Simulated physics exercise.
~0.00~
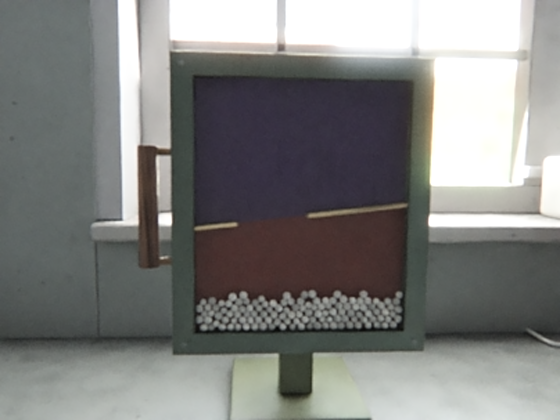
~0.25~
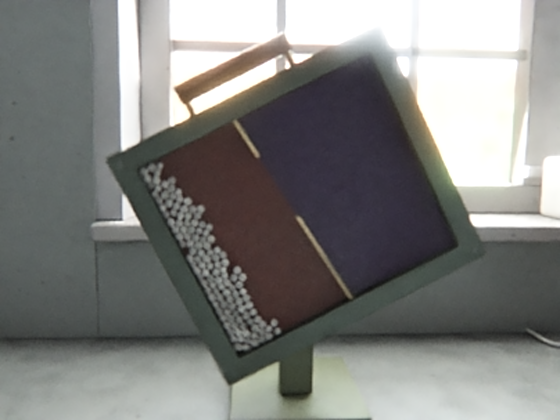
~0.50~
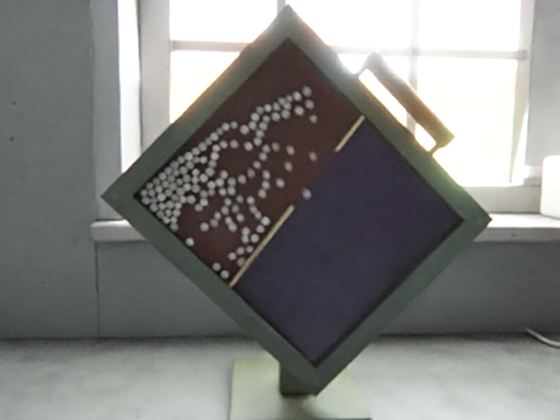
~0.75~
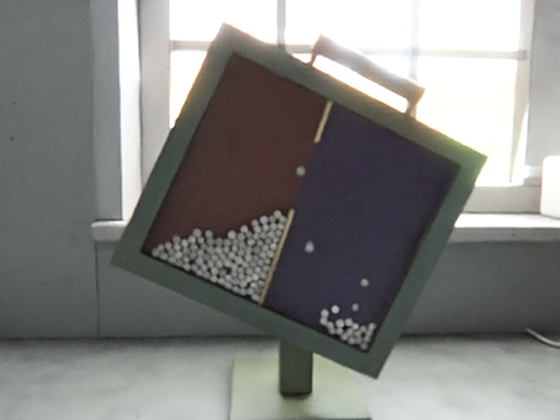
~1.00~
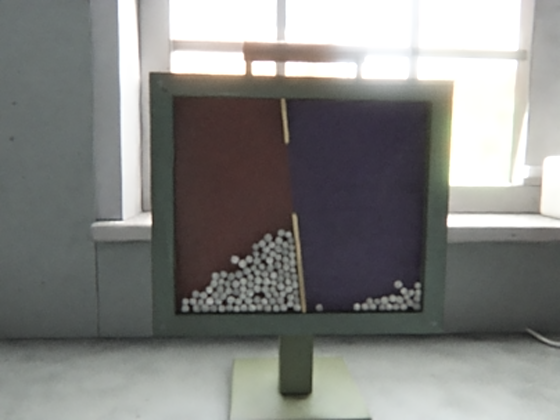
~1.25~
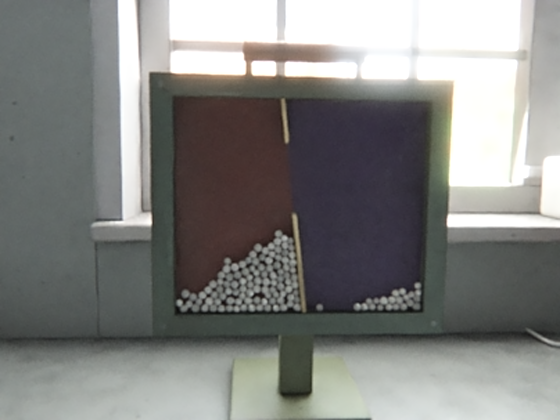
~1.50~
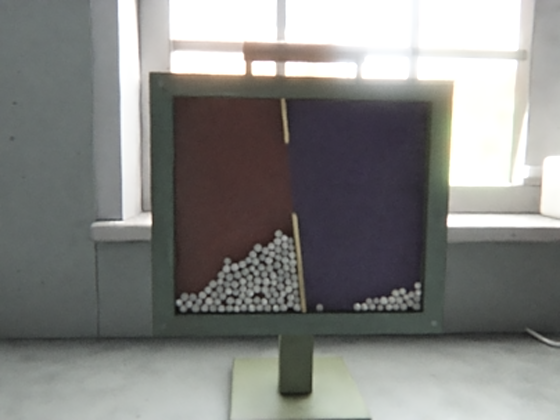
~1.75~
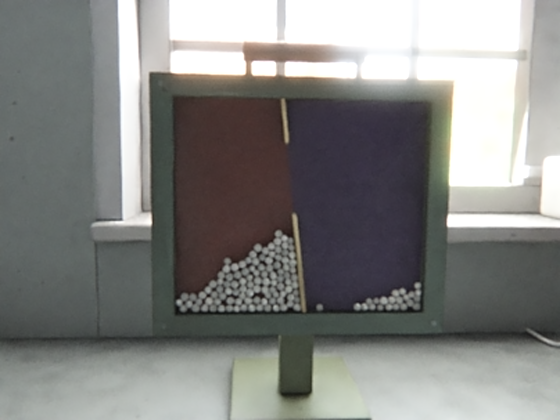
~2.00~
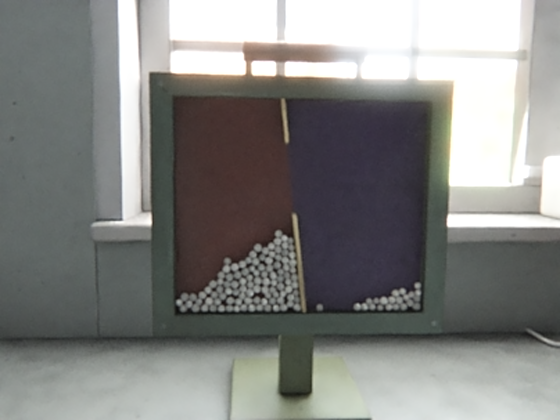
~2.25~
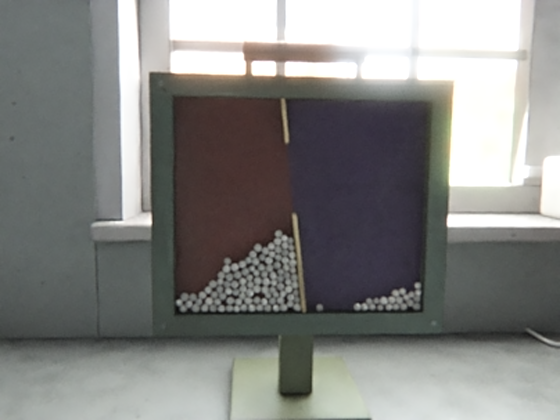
A green-framed case of small white balls swung clockwise past its side, tumbling them about, then tipped partway back as a few slipped through the divider's gap, and it came to rest with most heaped in the red left half and some in the purple right.
